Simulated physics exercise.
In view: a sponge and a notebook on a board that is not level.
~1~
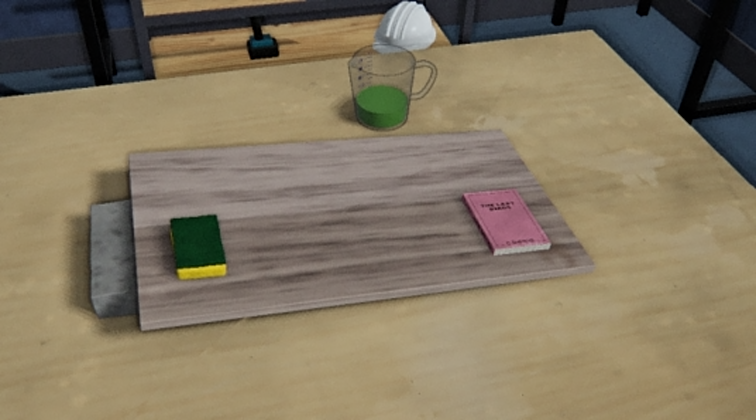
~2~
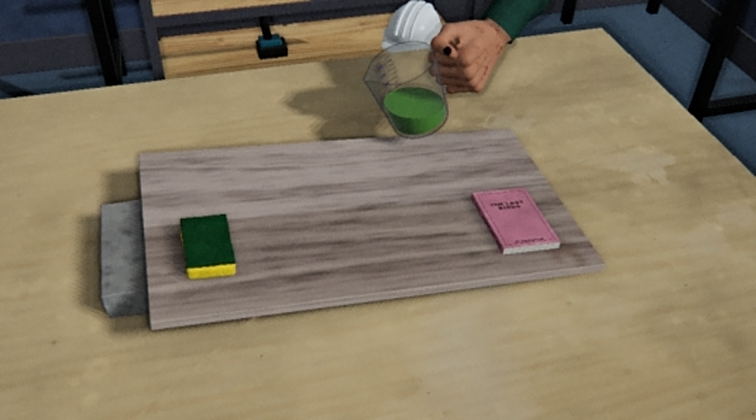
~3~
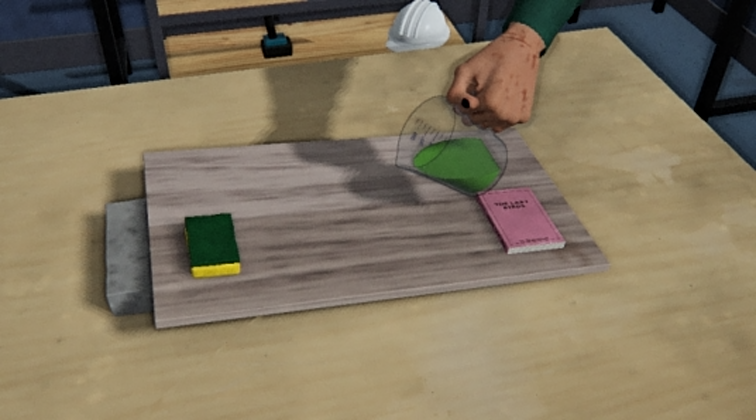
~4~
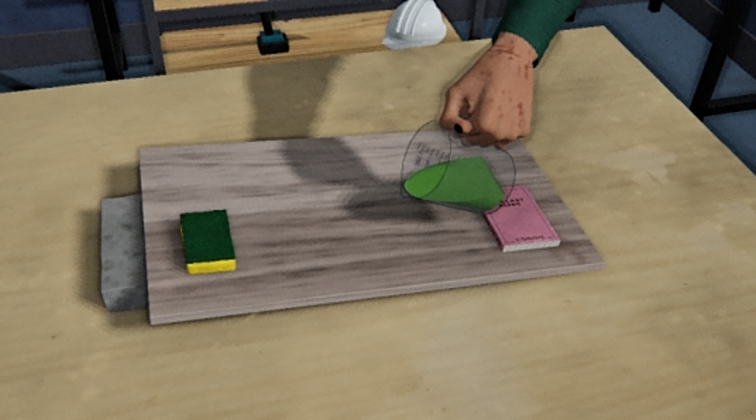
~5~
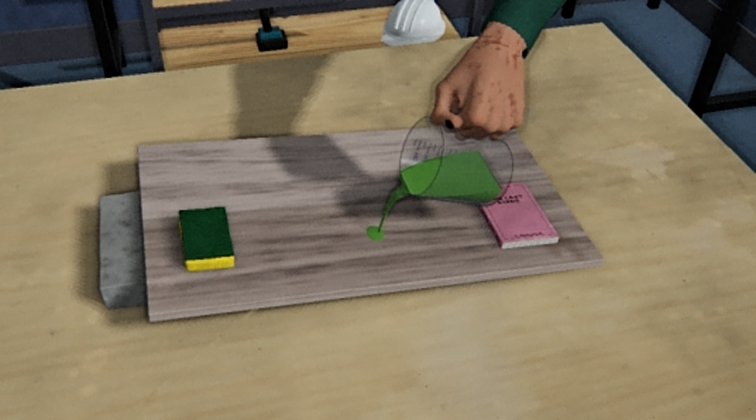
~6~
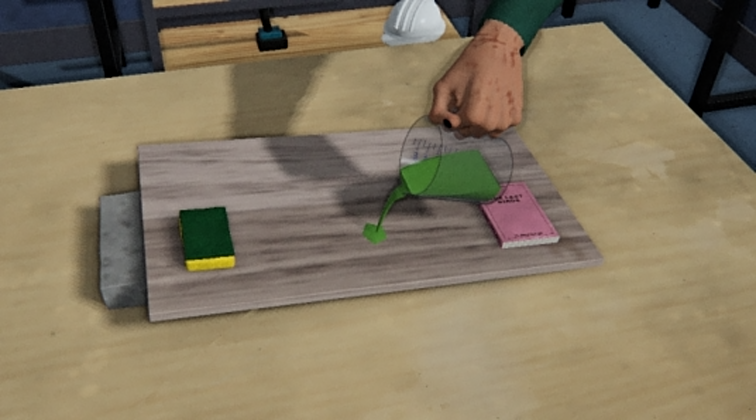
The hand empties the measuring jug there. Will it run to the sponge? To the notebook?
On the left the sponge remains untouched, on the right the notebook ends up in the puddle.
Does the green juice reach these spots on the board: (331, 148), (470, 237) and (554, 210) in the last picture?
In turn: Untouched, soaked, untouched.
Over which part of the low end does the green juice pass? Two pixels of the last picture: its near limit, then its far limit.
It runs from (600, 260) to (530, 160).
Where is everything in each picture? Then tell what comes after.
The board slopes down to the right; measuring jug (383, 87) about a quarter full; sponge (198, 247); notebook (504, 221), in the first picture.
Measuring jug about a quarter full, surface at (415, 103); sponge (208, 246), in the second picture.
Measuring jug (453, 149) tipped 50° with all of its load; notebook (518, 219), in the third picture.
The board slopes down to the right; measuring jug (458, 170) tipped 60° with all of its load; sponge (208, 242), in the fourth picture.
The first of it lands; measuring jug (455, 164) tipped 65° with all of its load; notebook (513, 214), in the fifth picture.
The first of it lands; measuring jug (455, 163) tipped 65° with nearly all of its load; sponge (207, 238); notebook (513, 214), in the sixth picture.
A moment on, it runs down to the right; the sponge is untouched; the notebook is untouched.
Further on, it runs down to the right and off the end; the sponge is untouched; the notebook is reached.
When it is over, it runs down to the right and off the end; the sponge is untouched; the notebook is reached.
